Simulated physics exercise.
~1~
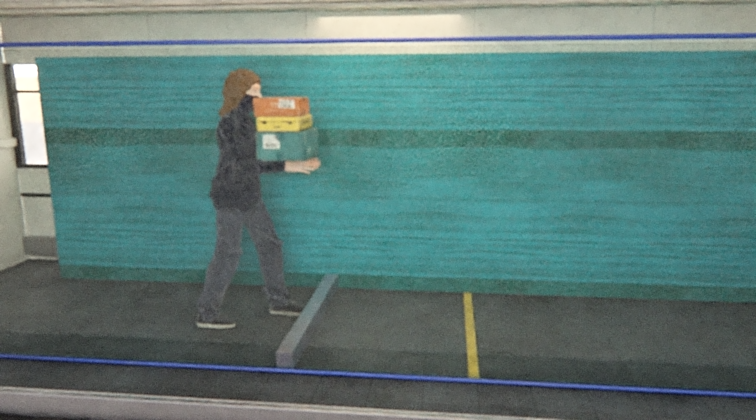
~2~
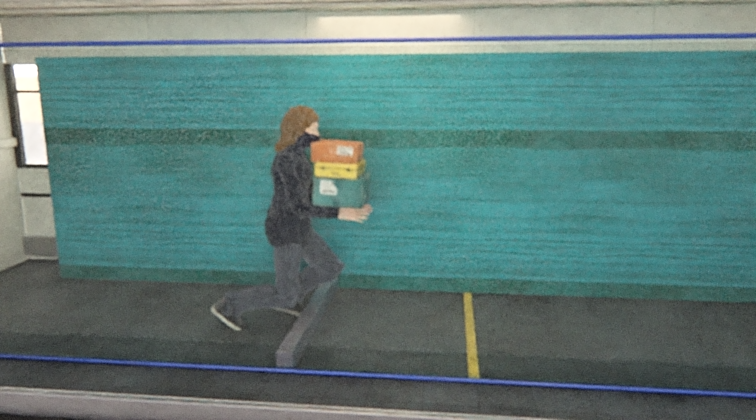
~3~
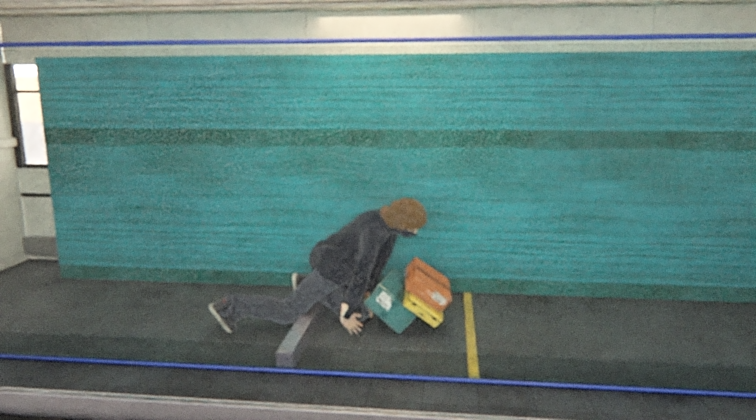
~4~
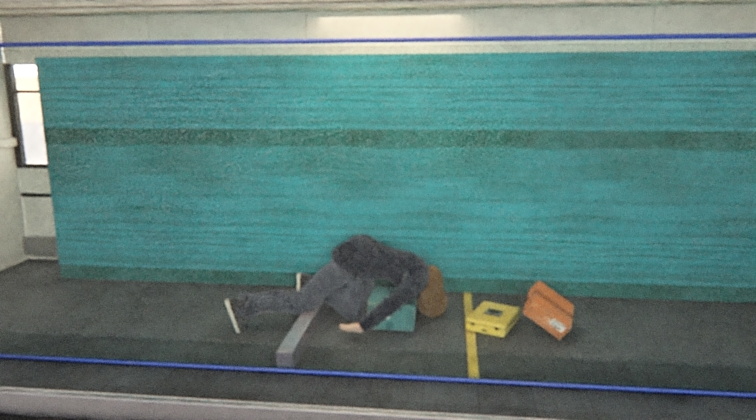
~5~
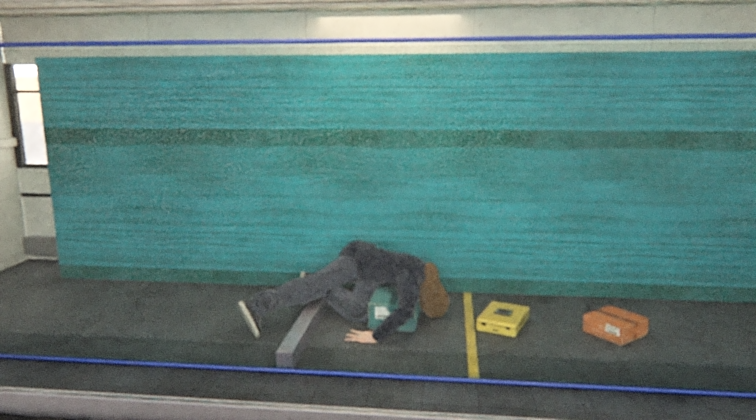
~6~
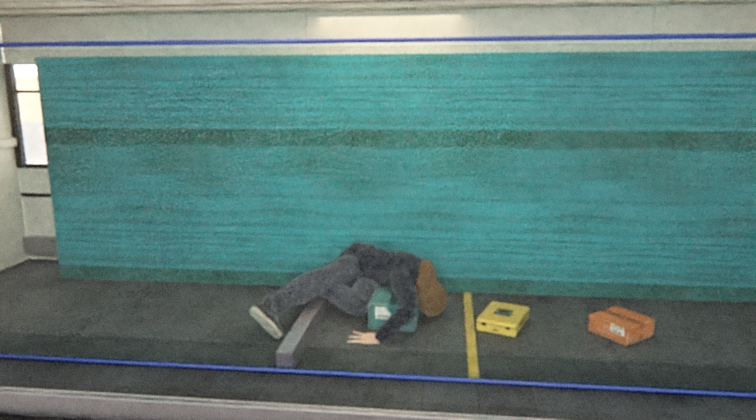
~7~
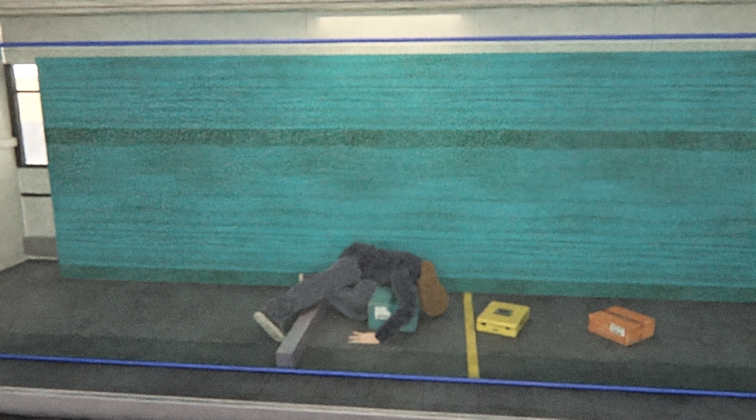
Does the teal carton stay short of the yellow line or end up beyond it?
The teal carton stays short of the yellow line, coming to rest beneath the fallen person.
